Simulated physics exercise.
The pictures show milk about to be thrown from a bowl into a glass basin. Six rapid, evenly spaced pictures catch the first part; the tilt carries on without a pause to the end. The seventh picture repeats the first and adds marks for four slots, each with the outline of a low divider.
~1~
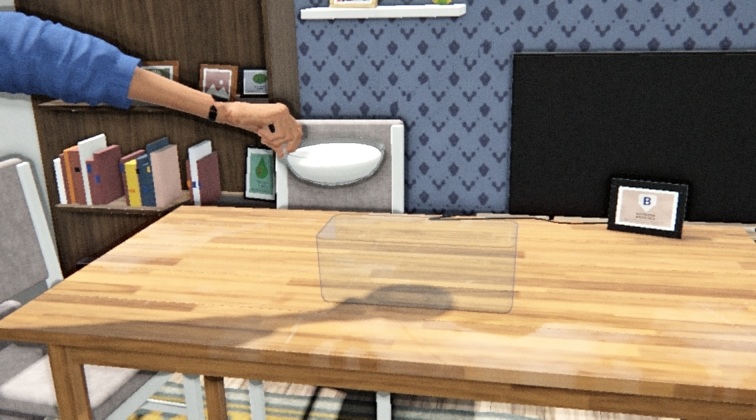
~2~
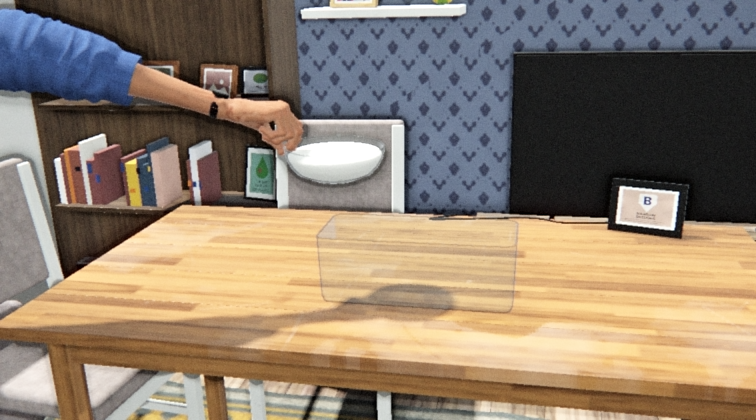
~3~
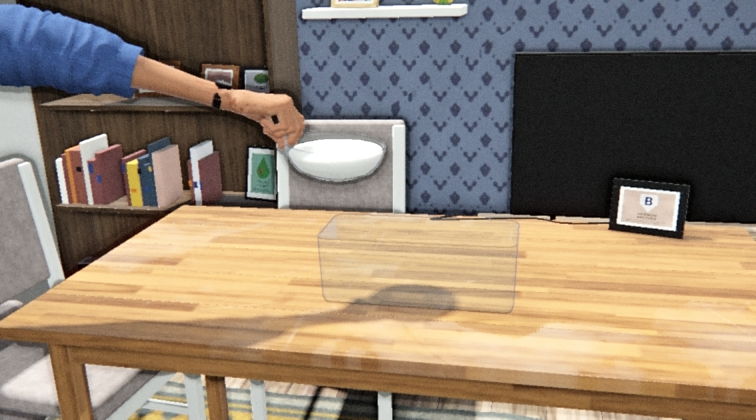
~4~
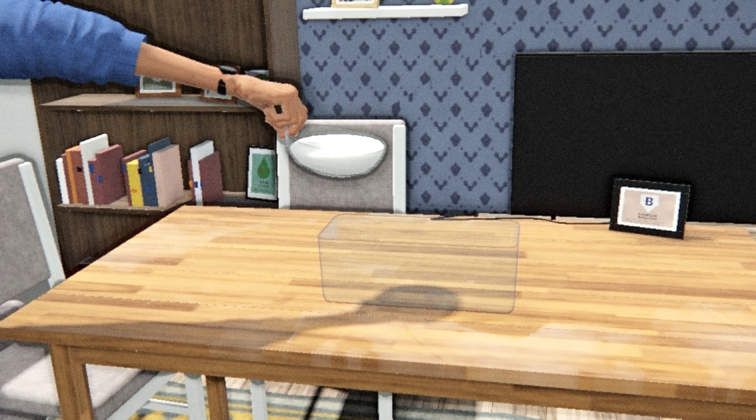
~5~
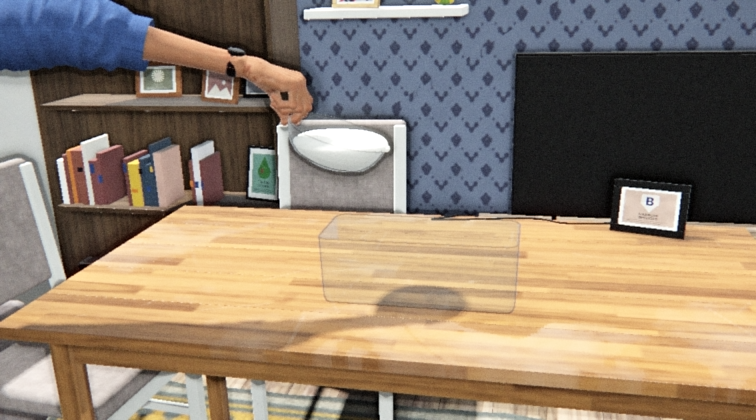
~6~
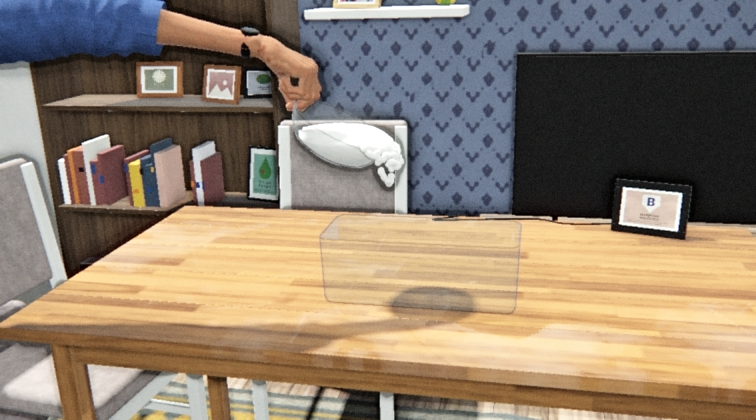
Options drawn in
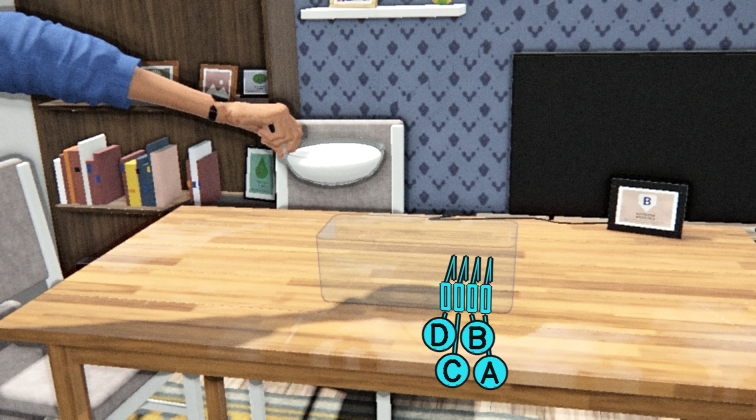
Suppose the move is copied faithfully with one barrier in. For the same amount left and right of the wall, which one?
It is D.
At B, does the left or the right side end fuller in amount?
More ends on the left.
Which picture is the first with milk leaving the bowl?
Picture 5.
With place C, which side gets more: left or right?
The left side.
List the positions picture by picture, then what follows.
In the first frame, upright, lip at (382, 147); basin from (322, 300) to (513, 312); nothing has left yet.
In the second frame, upright, lip at (382, 147); nothing has left yet.
In the third frame, tipped about 5°, lip at (383, 147); nothing has left yet.
In the fourth frame, tipped about 11°, lip at (383, 148); nothing has left yet.
In the fifth frame, tipped about 19°, lip at (384, 148); milk is over the lip, down to (384, 148).
In the sixth frame, tipped about 28°, lip at (385, 148); milk is over the lip, down to (389, 184).
On the marked copy, A at (485, 316); B at (471, 315); C at (458, 314); D at (445, 313).
Choosing A, about 90 % ends left of the wall and 8 % right of it.
Choosing B, about 94 % ends left of the wall and 4 % right of it.
Choosing C, about 85 % ends left of the wall and 13 % right of it.
Choosing D, about 48 % ends left of the wall and 50 % right of it.
